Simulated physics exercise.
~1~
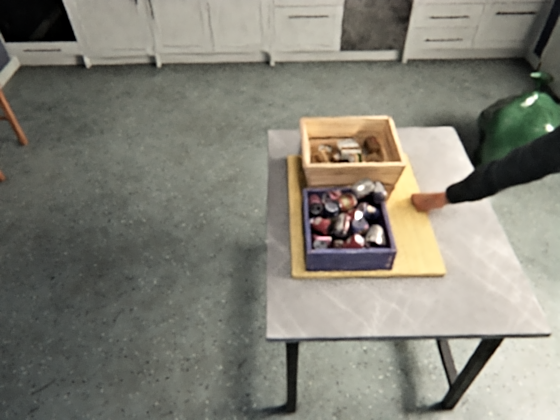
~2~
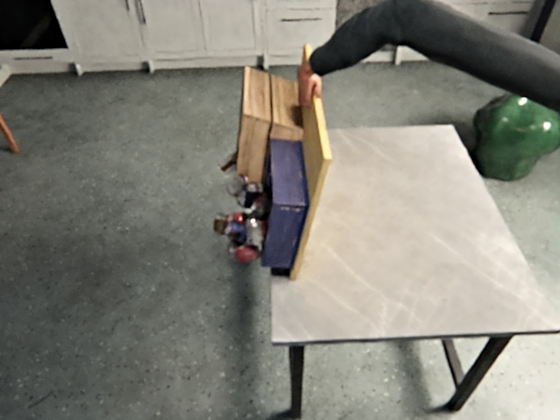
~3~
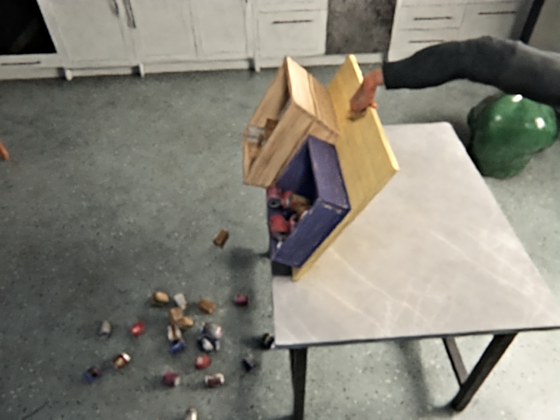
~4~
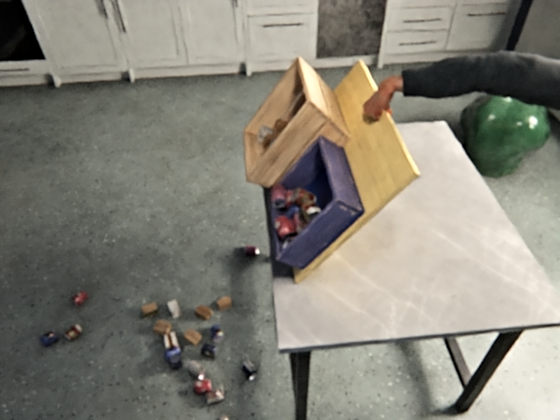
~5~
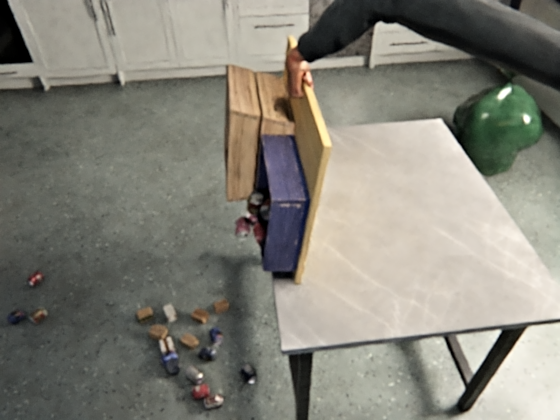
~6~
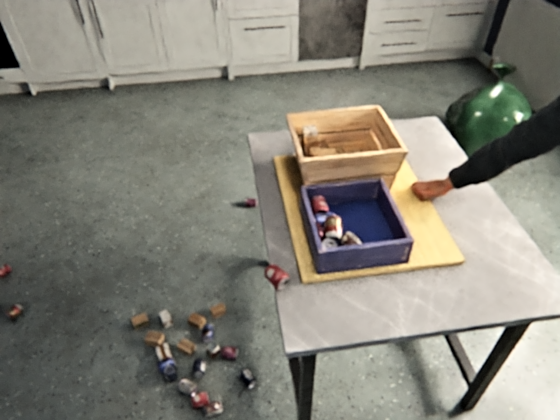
In a room with a speckled grey floor, a hand tips a board holding a blue crate and a wooden crate steeply leftward on a table, spilling cans and small parcels, partly lowers and raises it again, then lays it flat, leaving goods scattered on the floor.
